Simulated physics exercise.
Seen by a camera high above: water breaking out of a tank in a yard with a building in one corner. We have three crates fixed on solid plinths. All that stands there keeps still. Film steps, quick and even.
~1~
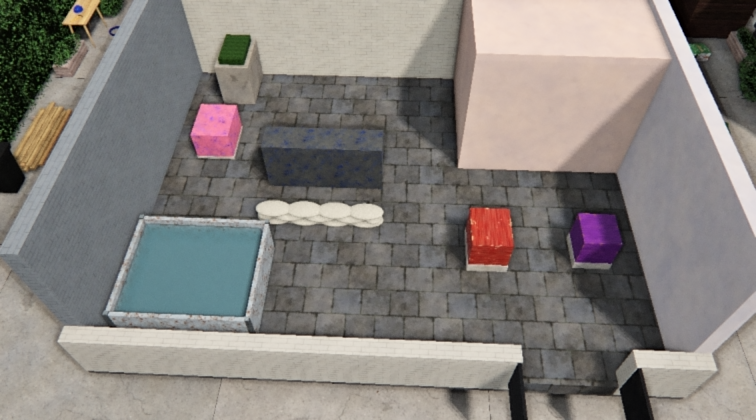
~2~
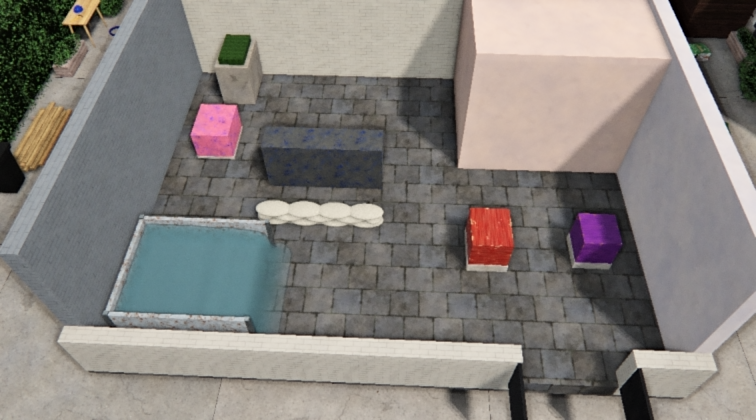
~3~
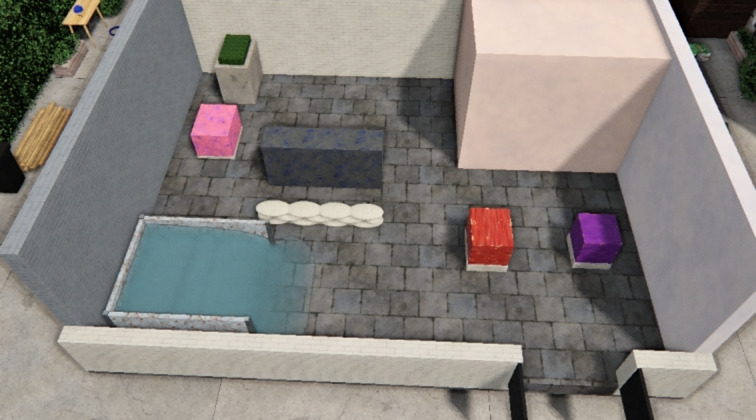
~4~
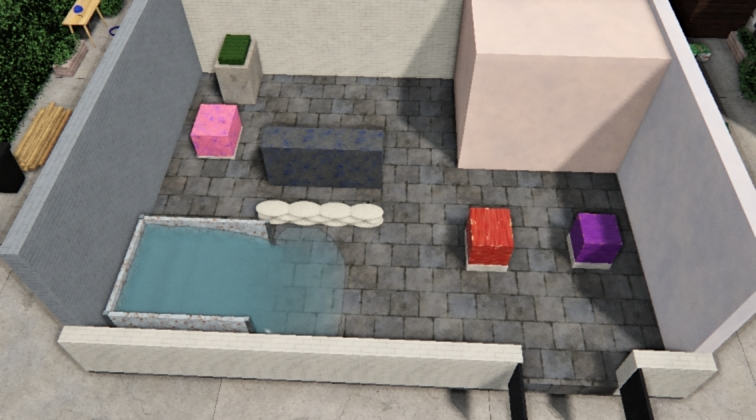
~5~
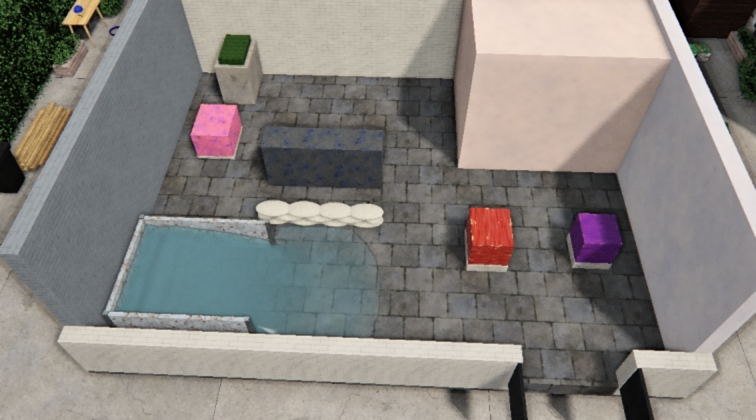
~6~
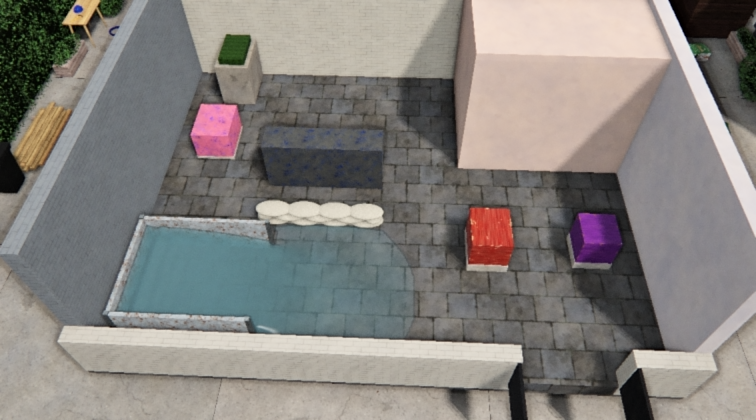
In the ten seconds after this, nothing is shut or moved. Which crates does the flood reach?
In the end pink crate: Kept safe; red crate: Reached by water; purple crate: Reached by water.
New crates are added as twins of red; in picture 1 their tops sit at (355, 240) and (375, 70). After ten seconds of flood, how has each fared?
Crate one is touched by the flood; crate two avoids the flood.
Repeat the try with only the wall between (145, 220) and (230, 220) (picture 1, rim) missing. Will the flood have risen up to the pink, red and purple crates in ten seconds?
The pink one is reached; the red one is not reached; the purple one is not reached.
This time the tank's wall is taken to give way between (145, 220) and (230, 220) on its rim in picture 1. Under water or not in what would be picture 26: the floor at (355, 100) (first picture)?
Outcome: Submerged.
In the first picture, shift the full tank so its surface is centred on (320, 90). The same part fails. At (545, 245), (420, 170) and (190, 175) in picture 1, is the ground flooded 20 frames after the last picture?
Results in order - swamped, swamped, left untouched.
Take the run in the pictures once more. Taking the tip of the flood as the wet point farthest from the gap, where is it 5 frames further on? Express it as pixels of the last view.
At roughly (558, 313).
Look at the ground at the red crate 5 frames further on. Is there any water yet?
Red crate wet.
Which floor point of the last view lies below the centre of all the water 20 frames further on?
Close to pixel (432, 283).
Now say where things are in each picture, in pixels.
The first frame shows the open tank at (193, 268) is whole and still.
In the second frame, water pours out at (261, 285) and has run to a hidden place.
In the third frame, the front is at a hidden place, out from the gap at (261, 286).
In the fourth frame, the front is at (310, 229), out from the gap at (261, 287).
In the fifth frame, the front is at (374, 273), out from the gap at (262, 287).
In the sixth frame, the front is at (407, 321), out from the gap at (262, 287).
A moment on, water covers 25 % of the floor; the pink crate not reached, the red crate water round its plinth, the purple crate not reached.
Next, water covers 40 % of the floor; the pink crate not reached, the red crate water round its plinth, the purple crate water round its plinth.
Then, water covers 50 % of the floor; the pink crate not reached, the red crate water round its plinth, the purple crate water round its plinth.
Later, water covers 65 % of the floor; the pink crate not reached, the red crate water round its plinth, the purple crate water round its plinth.
In the end, water covers 85 % of the floor; the pink crate stayed above the water, the red crate was topped, the purple crate was topped.
